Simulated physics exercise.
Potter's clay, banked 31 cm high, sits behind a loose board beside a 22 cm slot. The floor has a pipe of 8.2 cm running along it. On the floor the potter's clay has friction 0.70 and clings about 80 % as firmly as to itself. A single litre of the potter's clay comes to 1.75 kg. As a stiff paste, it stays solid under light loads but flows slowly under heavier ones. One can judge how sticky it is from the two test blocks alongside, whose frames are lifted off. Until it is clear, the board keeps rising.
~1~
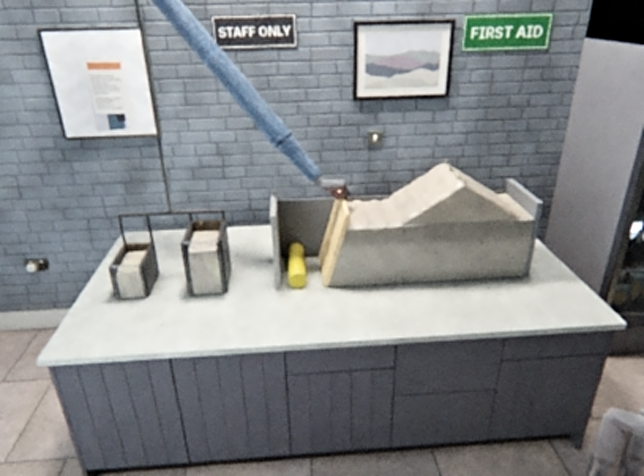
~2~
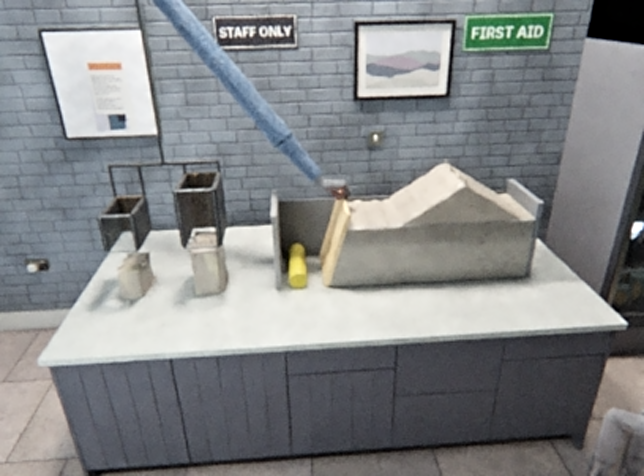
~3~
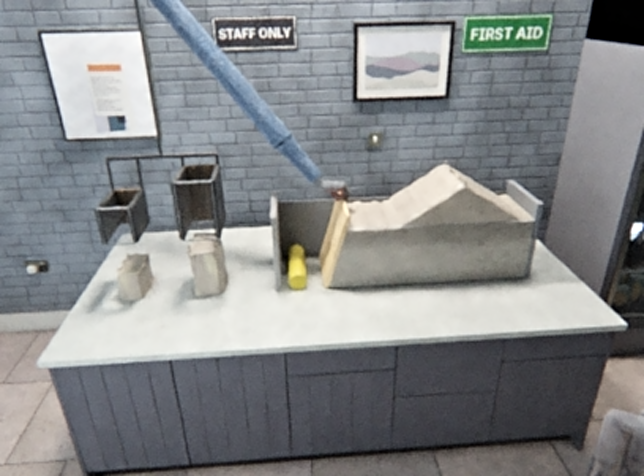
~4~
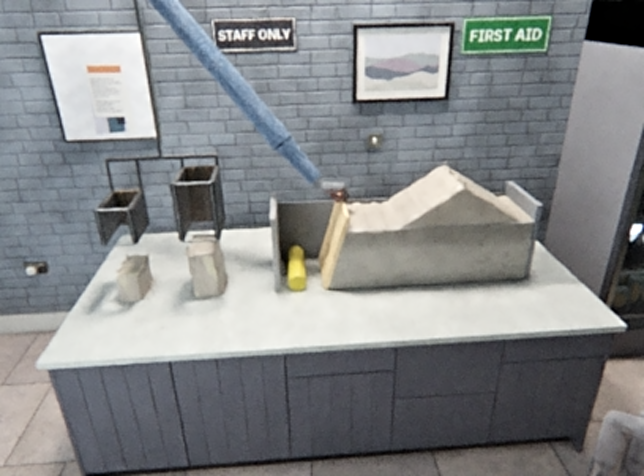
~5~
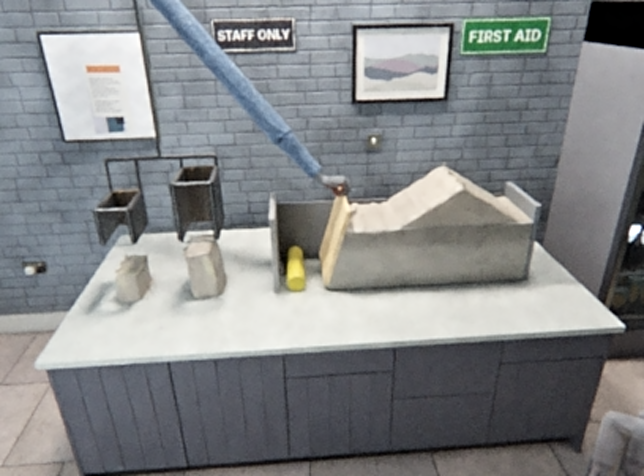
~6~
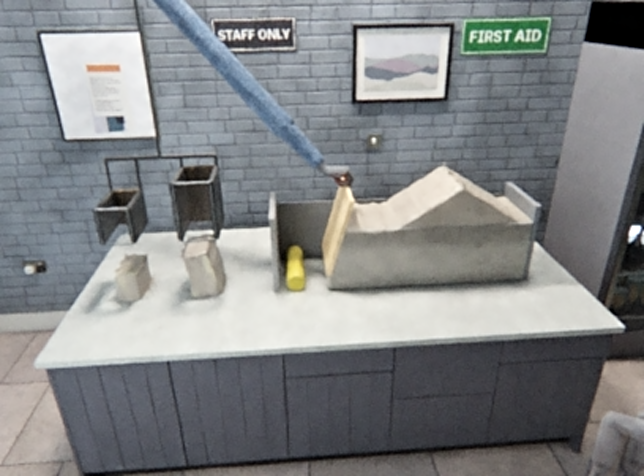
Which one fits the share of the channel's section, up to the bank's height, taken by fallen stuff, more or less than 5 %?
The one that fits is less.
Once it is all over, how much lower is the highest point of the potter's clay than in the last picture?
Roughly 0.0 cm.
Another 0.38 s on from the sixth picture, the face still stands, with nothing on top of the pipe; the channel is 0 % full.
Another 0.83 s on from the sixth picture, the face still stands, with nothing on top of the pipe; the channel is 0 % full.
Another 1.28 s on from the sixth picture, the face still stands, with nothing on top of the pipe; the channel is 0 % full.
Another 1.73 s on from the sixth picture, the face still stands, with nothing on top of the pipe; the channel is 0 % full.
Another 1.78 s on from the sixth picture, at the end, the face still stands, with nothing on top of the pipe; the channel is 0 % full.
